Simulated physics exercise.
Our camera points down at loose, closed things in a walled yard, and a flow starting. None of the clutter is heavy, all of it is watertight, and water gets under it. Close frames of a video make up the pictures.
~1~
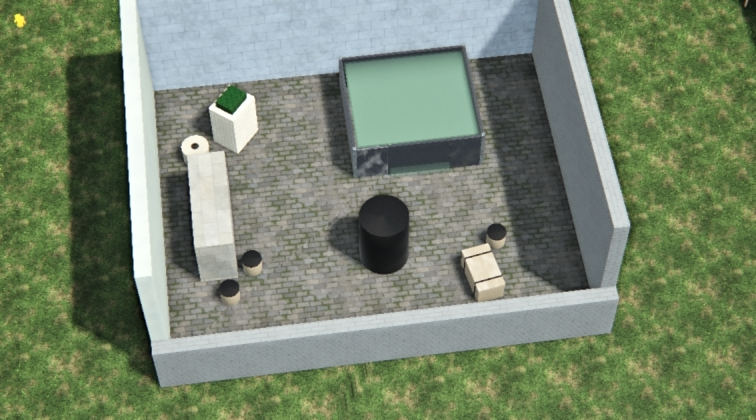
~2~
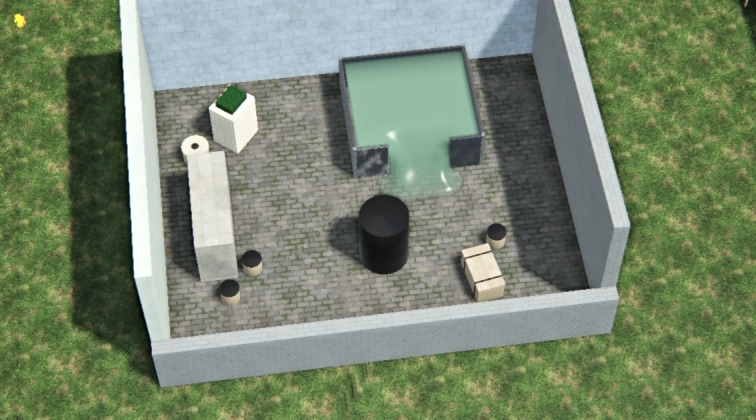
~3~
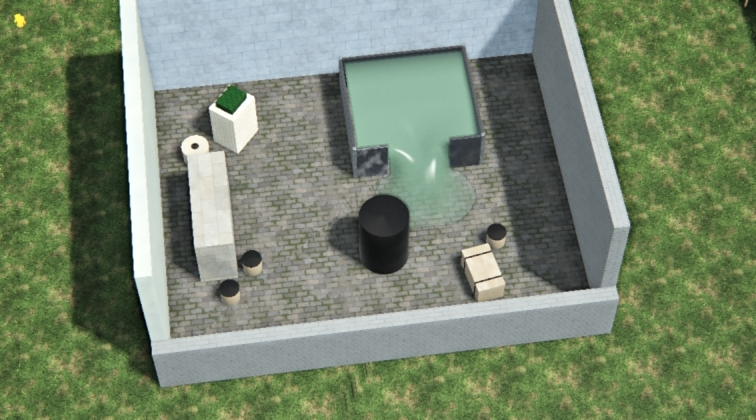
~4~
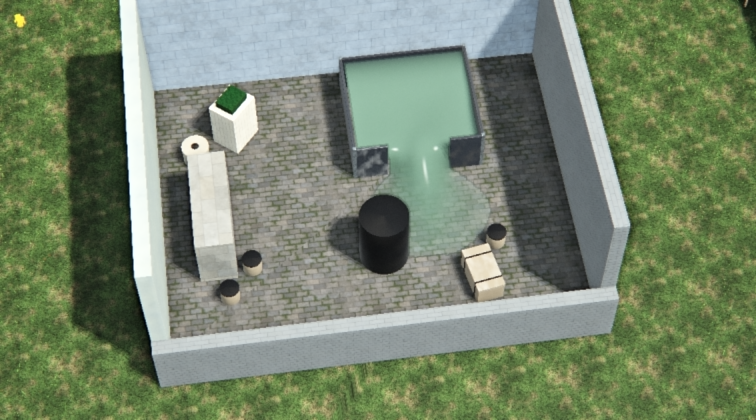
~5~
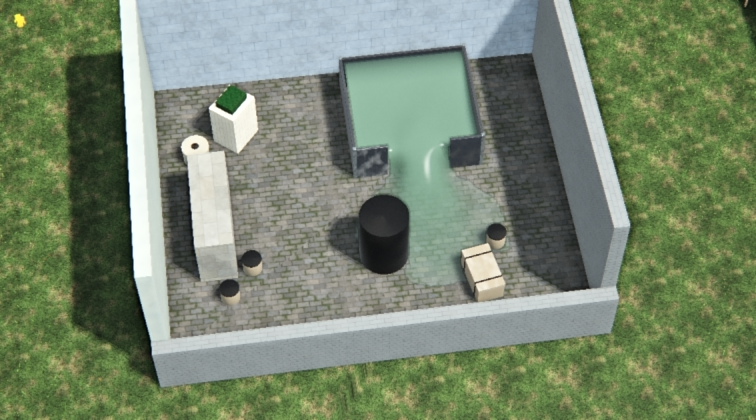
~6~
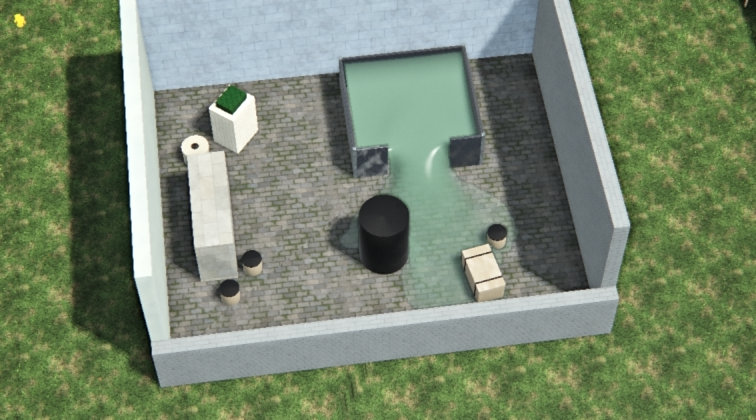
A walled yard paved in grey brick, with grass around it, is seen from high above by a still camera. A dark-framed tank of green water stands at the back, a black cylinder near the middle, a long pale block and white planter at left, and a tan box at lower right. The tank's front opens and water spreads forward past the cylinder to the box, while the objects stay put.
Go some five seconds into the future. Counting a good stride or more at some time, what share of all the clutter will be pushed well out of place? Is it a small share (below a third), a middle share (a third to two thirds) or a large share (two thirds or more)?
A large share, two thirds or more.
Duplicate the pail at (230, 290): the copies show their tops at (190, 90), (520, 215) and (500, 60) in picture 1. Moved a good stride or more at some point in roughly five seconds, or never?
So, in order, the copies go nowhere much, a long way, nowhere much.
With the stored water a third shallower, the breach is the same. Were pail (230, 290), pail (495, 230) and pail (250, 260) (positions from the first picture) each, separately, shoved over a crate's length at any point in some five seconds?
Per item, in order: Missed the mark; cleared the mark; missed the mark.
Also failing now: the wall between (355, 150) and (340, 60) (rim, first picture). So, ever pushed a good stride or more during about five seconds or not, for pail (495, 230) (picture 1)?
My verdict on that one: Stays short of it.
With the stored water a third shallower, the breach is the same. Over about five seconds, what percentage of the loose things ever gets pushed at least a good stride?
Roughly 40 per cent of them.
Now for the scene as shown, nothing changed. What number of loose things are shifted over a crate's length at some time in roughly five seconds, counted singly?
The figure is 4.
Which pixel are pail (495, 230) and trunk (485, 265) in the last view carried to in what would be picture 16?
They should be roughly at (584, 278) and (557, 275).
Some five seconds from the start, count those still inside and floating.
By my tally, 2.
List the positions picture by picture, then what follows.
In the first frame, a pail at (497, 231) rests on the ground; a trunk at (483, 267) rests on the ground; 0 of 5 have shifted.
In the second frame, a pail at (497, 231), on the bottom; a trunk at (483, 267), on the bottom; 0 of 5 have shifted.
In the third frame, a pail at (497, 231), on the bottom; a trunk at (483, 267), on the bottom; 0 of 5 have shifted.
In the fourth frame, a pail at (497, 231) rests on the ground; a trunk at (483, 267), on the bottom; 0 of 5 have shifted.
In the fifth frame, a pail at (497, 231) rests on the ground; a trunk at (483, 267), on the bottom; 0 of 5 have shifted.
In the sixth frame, a pail at (497, 232), on the bottom; a trunk at (484, 267) rests on the ground; 0 of 5 have shifted.
A moment on, 0 of 5 are well off their spots; 0 afloat.
Next, 2 of 5 are well off their spots; 2 afloat.
Later, 4 of 5 are well off their spots; 3 afloat.
In the end, 4 of 5 are well off their spots, and 4 have been at some point; 2 afloat.
